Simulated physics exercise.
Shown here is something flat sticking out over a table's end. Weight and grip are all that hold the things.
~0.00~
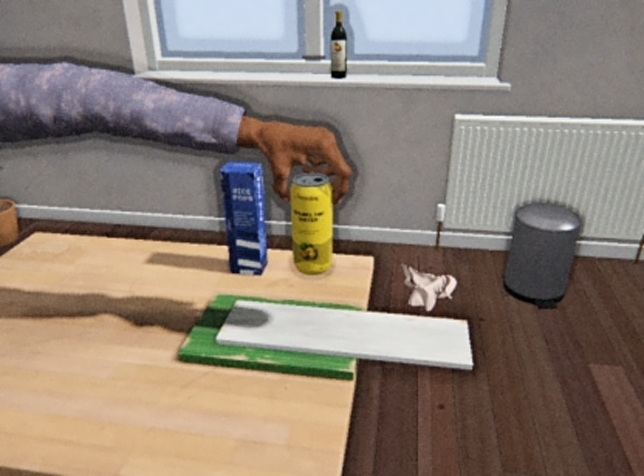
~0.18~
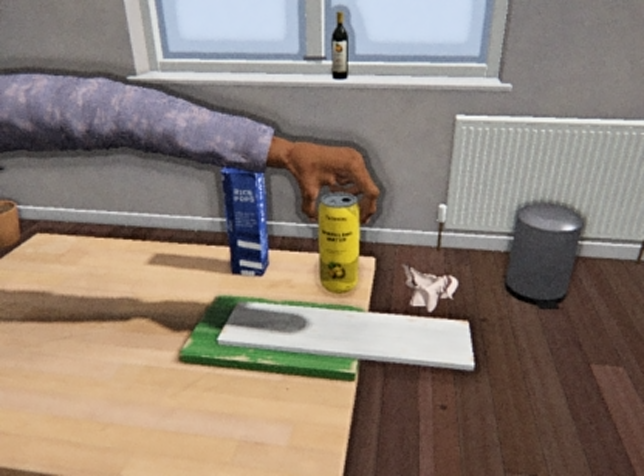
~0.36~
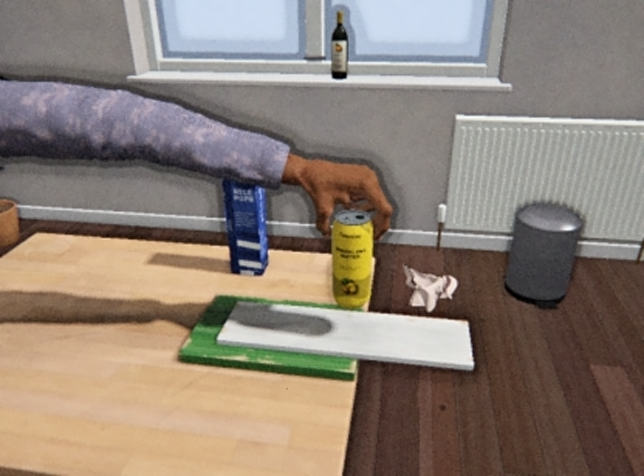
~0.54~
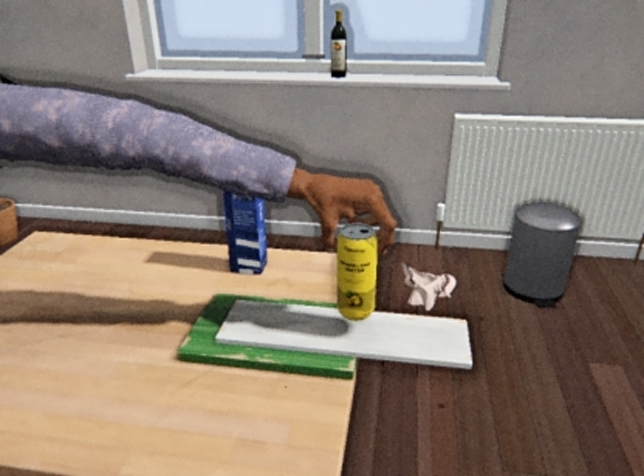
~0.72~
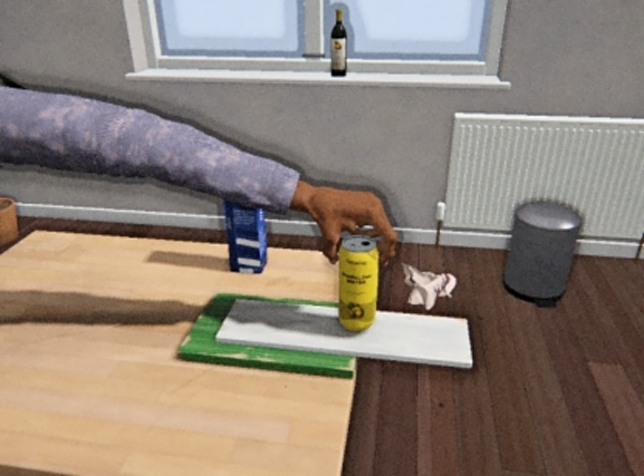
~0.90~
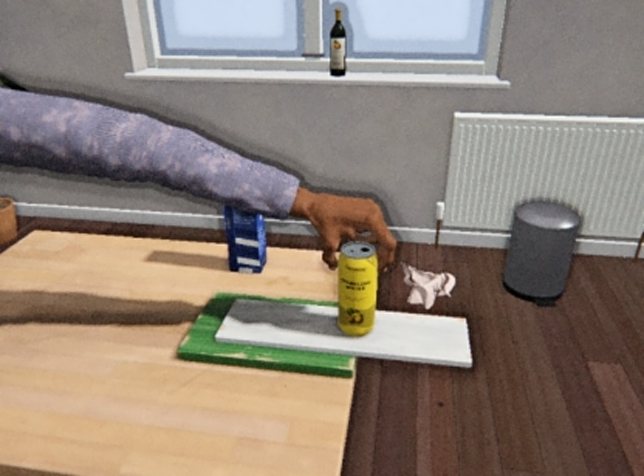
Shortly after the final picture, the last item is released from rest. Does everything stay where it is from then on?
Yes - ah, that works out - it stays.
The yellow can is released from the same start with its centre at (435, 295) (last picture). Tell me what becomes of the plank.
Well, it simply tumbles down.
By 1.60 s, all is still.
By 2.30 s, yellow can resting near (357, 291).
By 3.00 s, things are still on the move.
When it is over (3.5 s), all 4 as before. End places, in pixels of the last picture, yellow can near (357, 291). The plank holds.
